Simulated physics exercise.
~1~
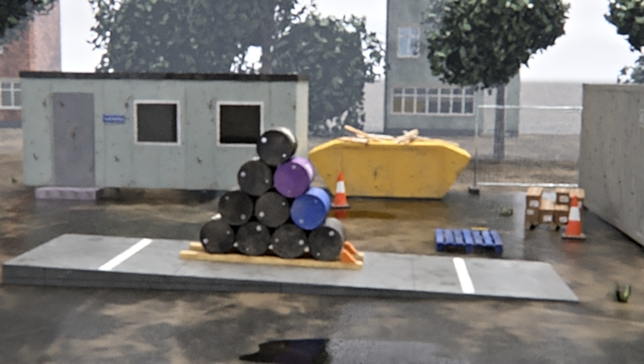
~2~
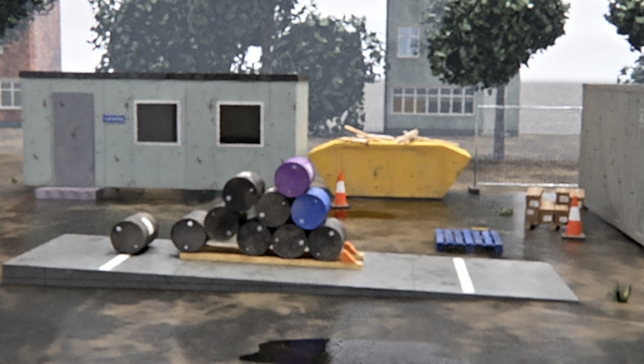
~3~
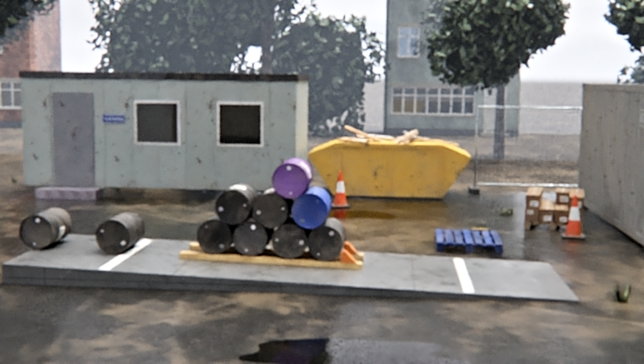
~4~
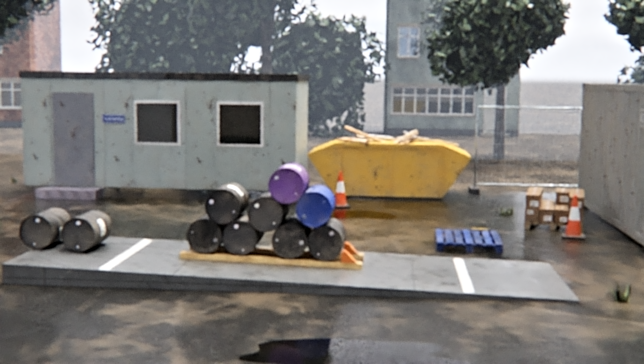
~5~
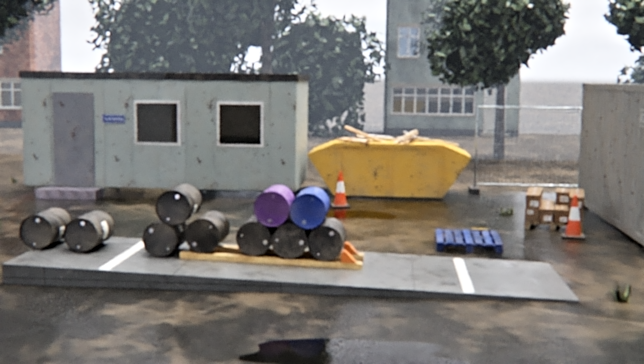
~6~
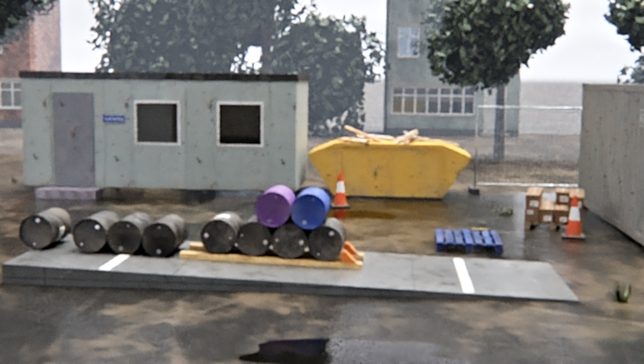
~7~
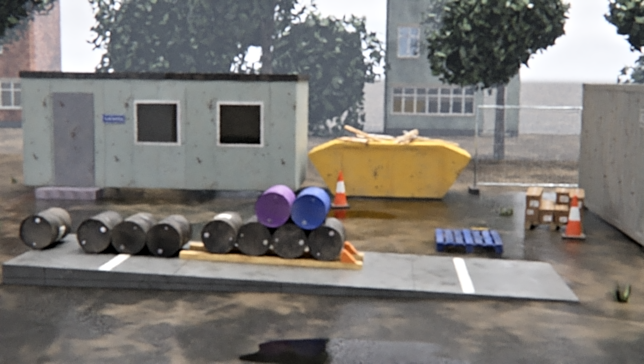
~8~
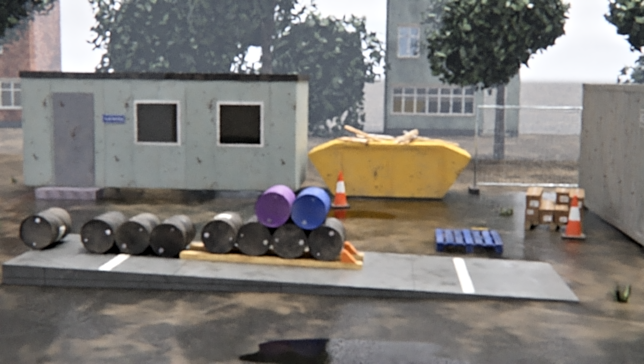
A long pale green site cabin stands behind a wet yard, seen from a fixed view in front, with a yellow skip to its right and a blue pallet, boxes and cones farther right. On a grey slab marked with two white lines, black drums, one purple and one blue are piled in a pyramid. The top drum comes down and the left side gives way, black drums rolling left past the left line. The purple drum sinks left and down as more black ones spread out. Finally the drums lie in a row, with purple and blue still resting on top at the right.
